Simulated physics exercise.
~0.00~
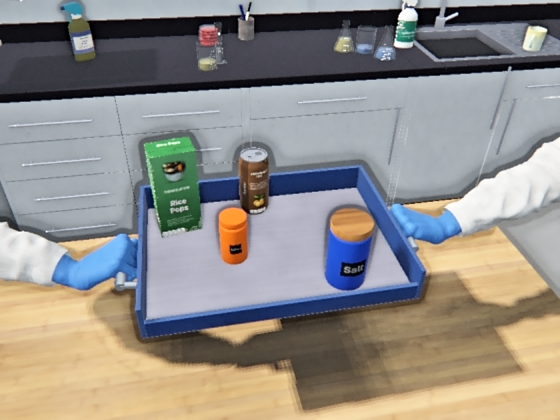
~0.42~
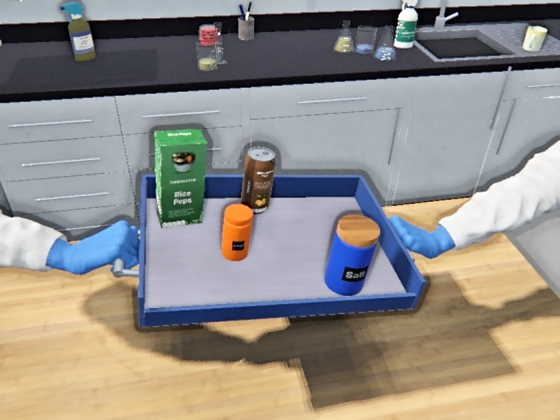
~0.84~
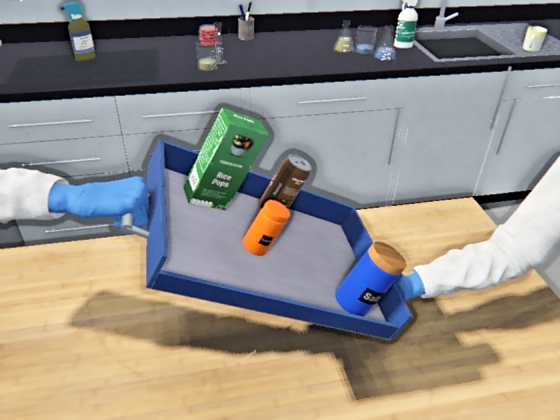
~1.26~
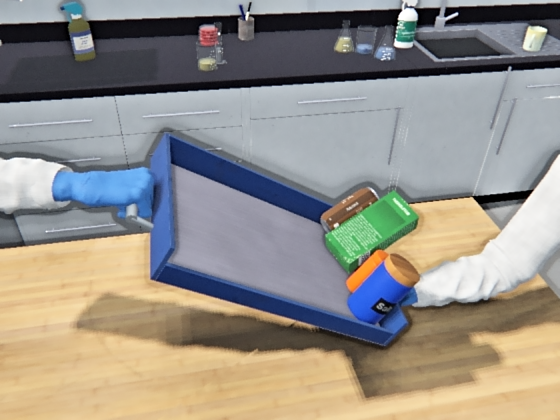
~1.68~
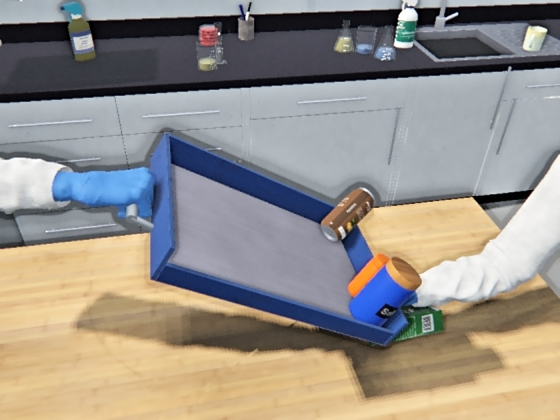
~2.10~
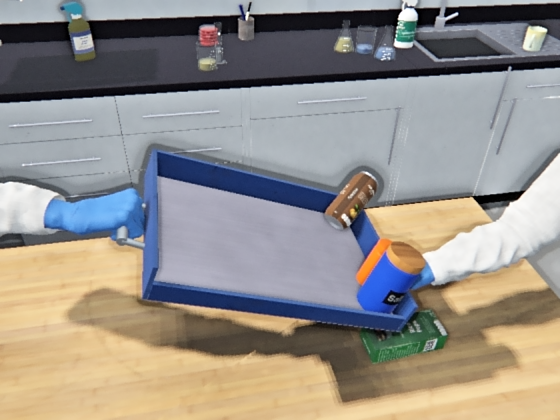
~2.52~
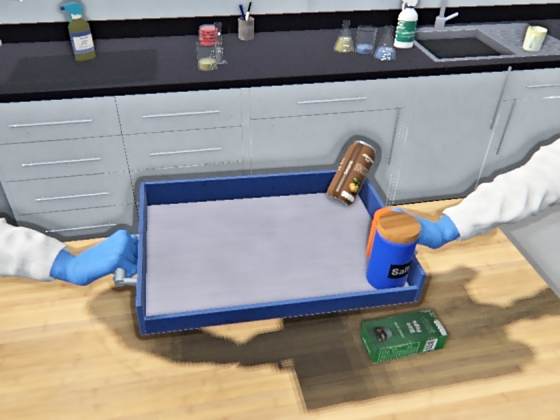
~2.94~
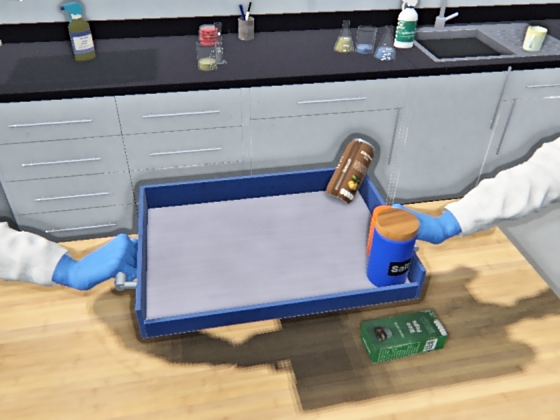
We see two gloved hands tilt a blue tray down to the right, sending a green carton, brown can, orange shaker and blue jar sliding; the carton topples out onto the table, and the tray levels with the can leaning and the shaker and jar upright at the right.
